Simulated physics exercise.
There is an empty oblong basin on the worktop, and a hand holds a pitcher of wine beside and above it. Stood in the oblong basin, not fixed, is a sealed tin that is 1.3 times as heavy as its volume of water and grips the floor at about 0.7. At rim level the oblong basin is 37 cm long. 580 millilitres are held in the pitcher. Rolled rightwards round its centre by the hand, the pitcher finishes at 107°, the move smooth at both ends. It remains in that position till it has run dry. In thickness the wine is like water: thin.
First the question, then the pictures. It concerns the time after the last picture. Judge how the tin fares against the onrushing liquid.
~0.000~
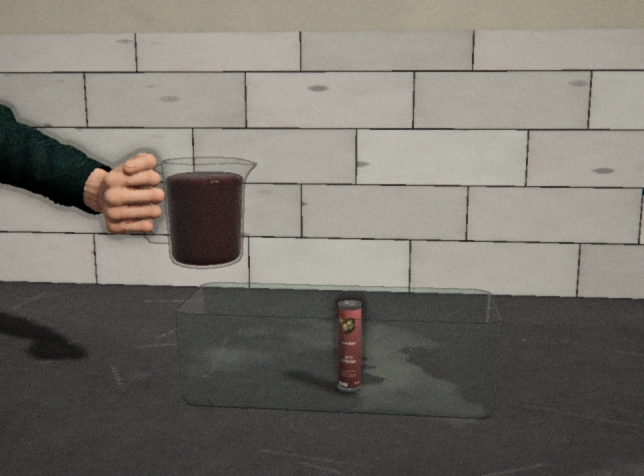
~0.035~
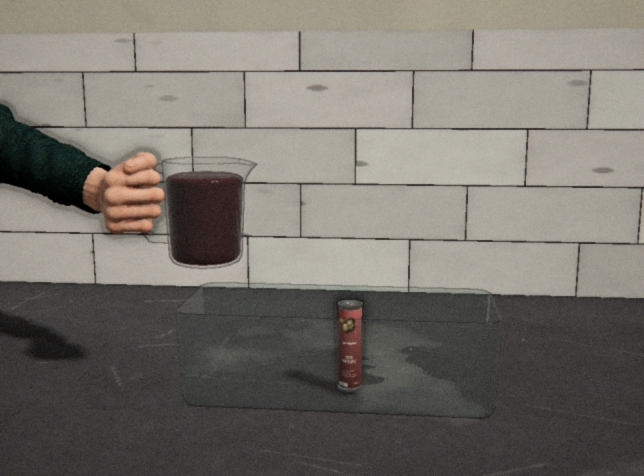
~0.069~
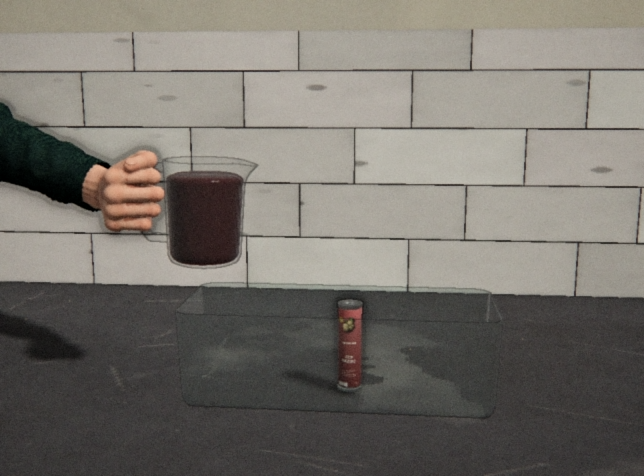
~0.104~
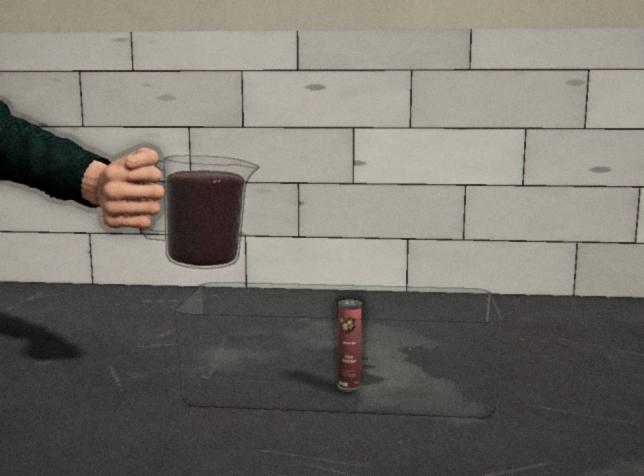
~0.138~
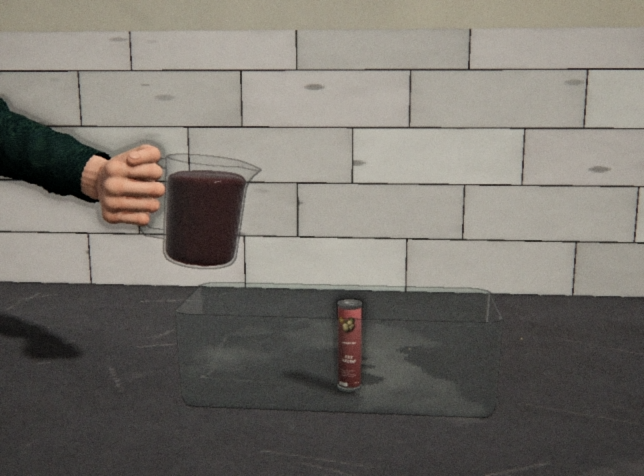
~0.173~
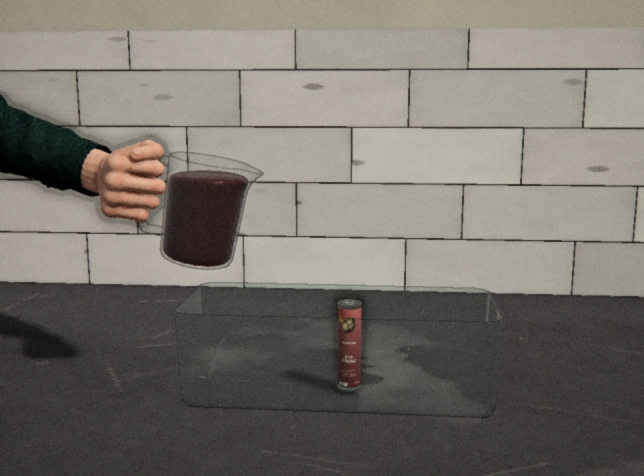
It stays on its base.
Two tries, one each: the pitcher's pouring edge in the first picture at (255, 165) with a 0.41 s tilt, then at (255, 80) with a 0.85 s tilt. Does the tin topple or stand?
In the first try it remains standing; in the second it comes down.
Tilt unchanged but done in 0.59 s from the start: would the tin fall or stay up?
The tin stays on its base.
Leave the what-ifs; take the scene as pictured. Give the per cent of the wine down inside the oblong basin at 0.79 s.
That comes to about 60 percent.
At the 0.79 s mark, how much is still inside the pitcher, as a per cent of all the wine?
About 26 % is still there.
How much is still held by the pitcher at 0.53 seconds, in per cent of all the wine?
80 %.
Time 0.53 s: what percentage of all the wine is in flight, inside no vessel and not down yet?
It comes to about 16 percent.
By 0.53 s the tilt is 73° and 80 per cent is still to pour; the tin stands where it began.
By 0.79 s the tilt is 105° and 25 per cent is still to pour; the tin stands where it began.
By 1.06 s the tilt is 107° and 2 per cent is still to pour; the tin stands where it began.
By 1.35 s the tilt is 107° and 0 per cent is still to pour; the tin stands where it began.
At rest the tin stands where it began.
